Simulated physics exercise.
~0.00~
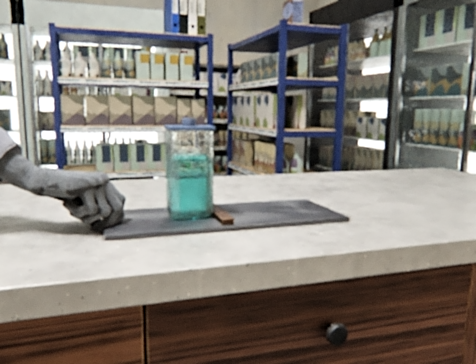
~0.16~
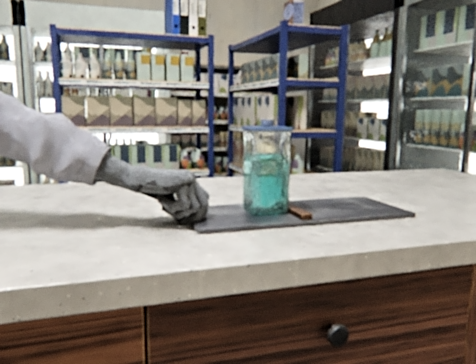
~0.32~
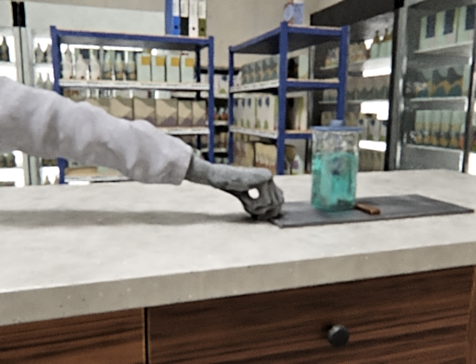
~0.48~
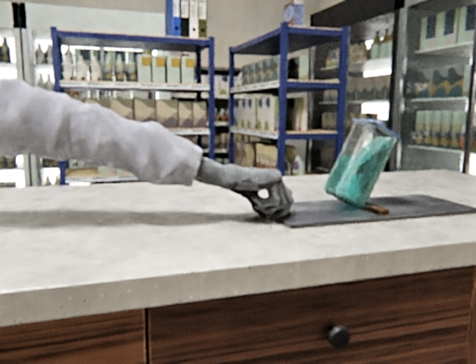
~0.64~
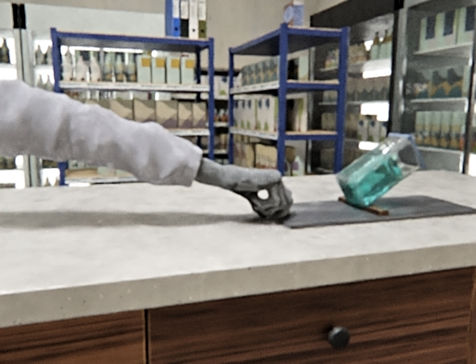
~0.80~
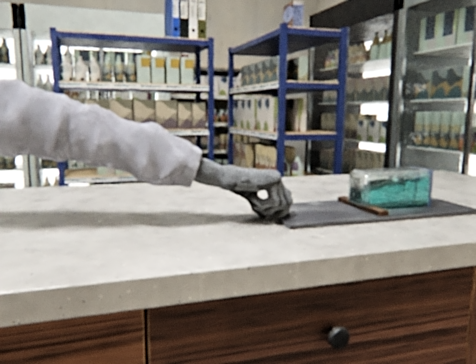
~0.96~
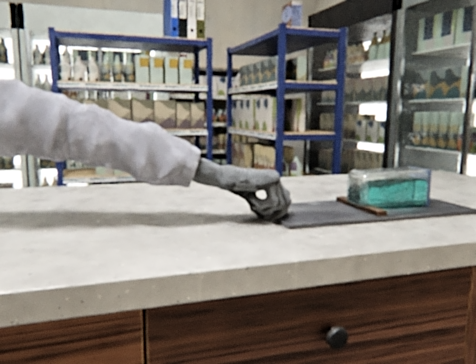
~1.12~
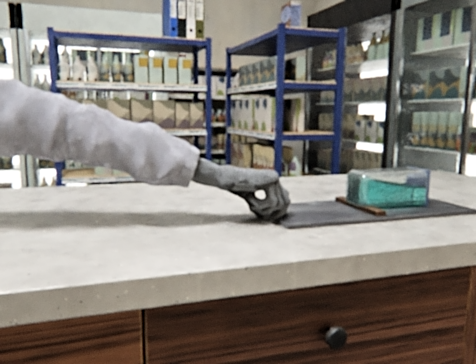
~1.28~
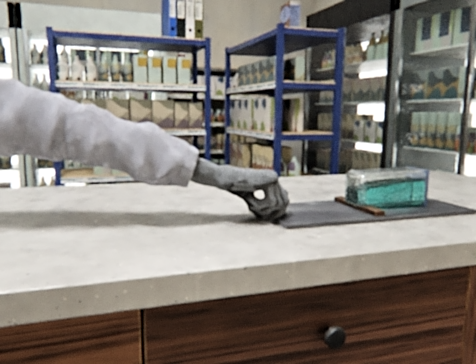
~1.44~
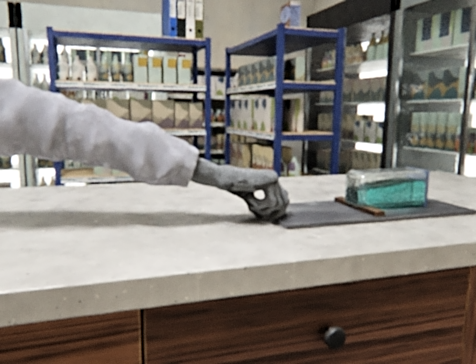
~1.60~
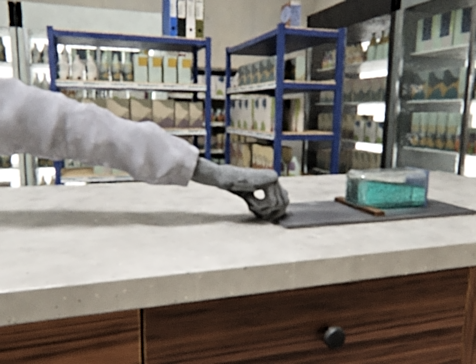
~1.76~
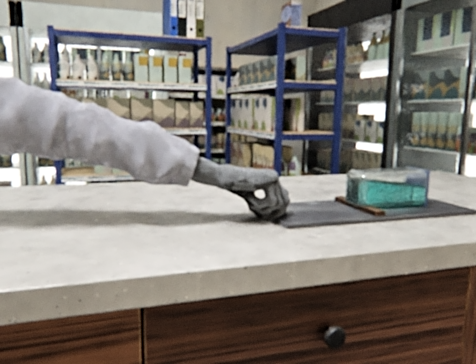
In this clip, a gloved hand slides a dark board to the right along a counter, carrying an upright clear container of blue-green liquid behind a small brown strip. As the board stops, the container tips over to the right and ends lying on its side on the board.
